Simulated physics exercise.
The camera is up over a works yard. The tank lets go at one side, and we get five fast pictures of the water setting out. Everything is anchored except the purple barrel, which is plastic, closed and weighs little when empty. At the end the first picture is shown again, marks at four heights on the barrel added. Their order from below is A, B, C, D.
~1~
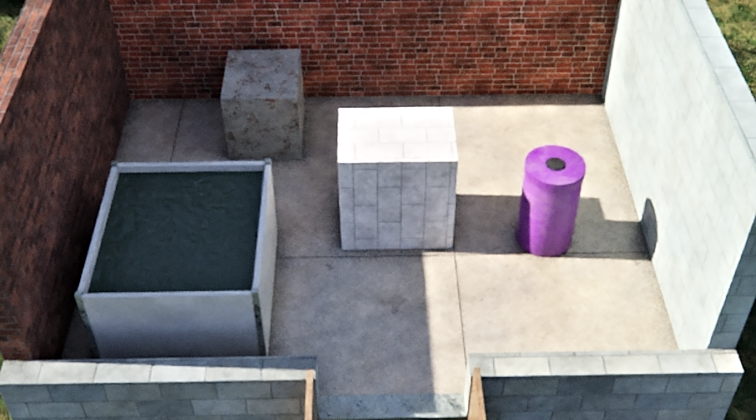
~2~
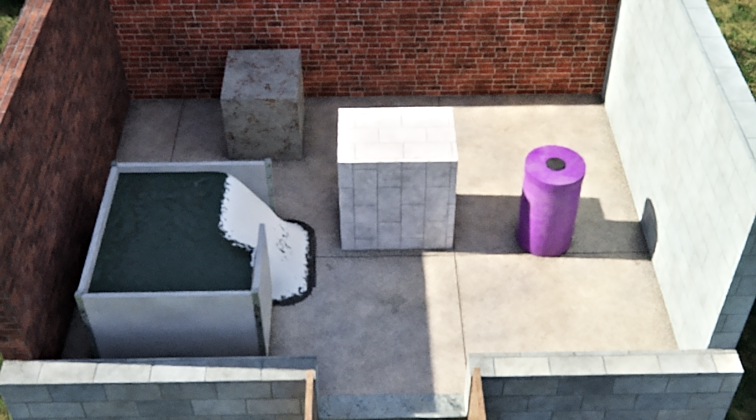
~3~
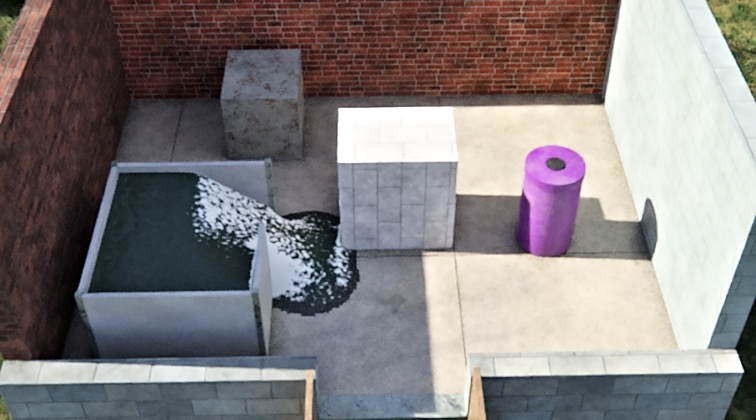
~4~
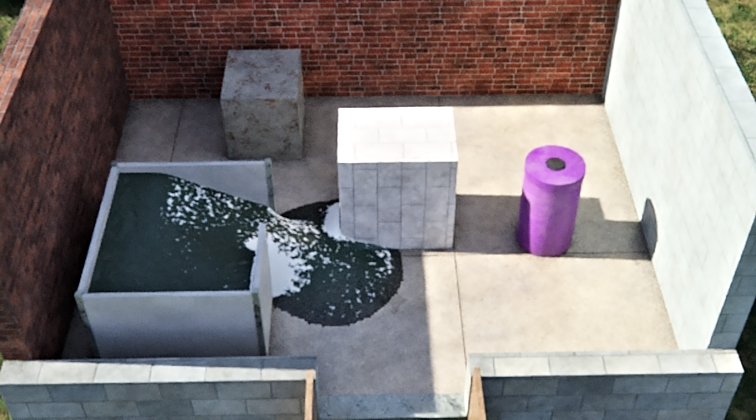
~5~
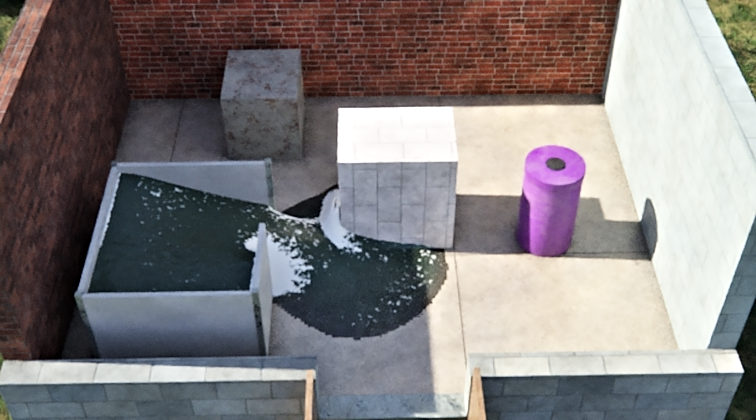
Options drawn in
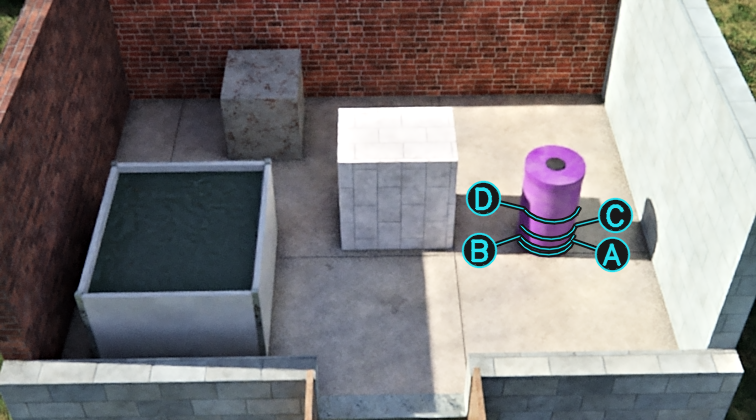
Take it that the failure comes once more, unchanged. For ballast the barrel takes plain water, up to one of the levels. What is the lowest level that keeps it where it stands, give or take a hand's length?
C.
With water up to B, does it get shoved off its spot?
Yes, it does.
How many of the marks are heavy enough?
Two of the four.
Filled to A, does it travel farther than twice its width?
Yes, clearly.
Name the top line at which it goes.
That is line B.
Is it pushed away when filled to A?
Yes, it does.
In cyan, A at (548, 254); B at (549, 249); C at (551, 239); D at (554, 221); from the bottom up A, B, C, D.
With A, it is pushed about 5 times its own width away.
With B, it is pushed about its own width away.
With C, it does not move.
With D, it does not move.
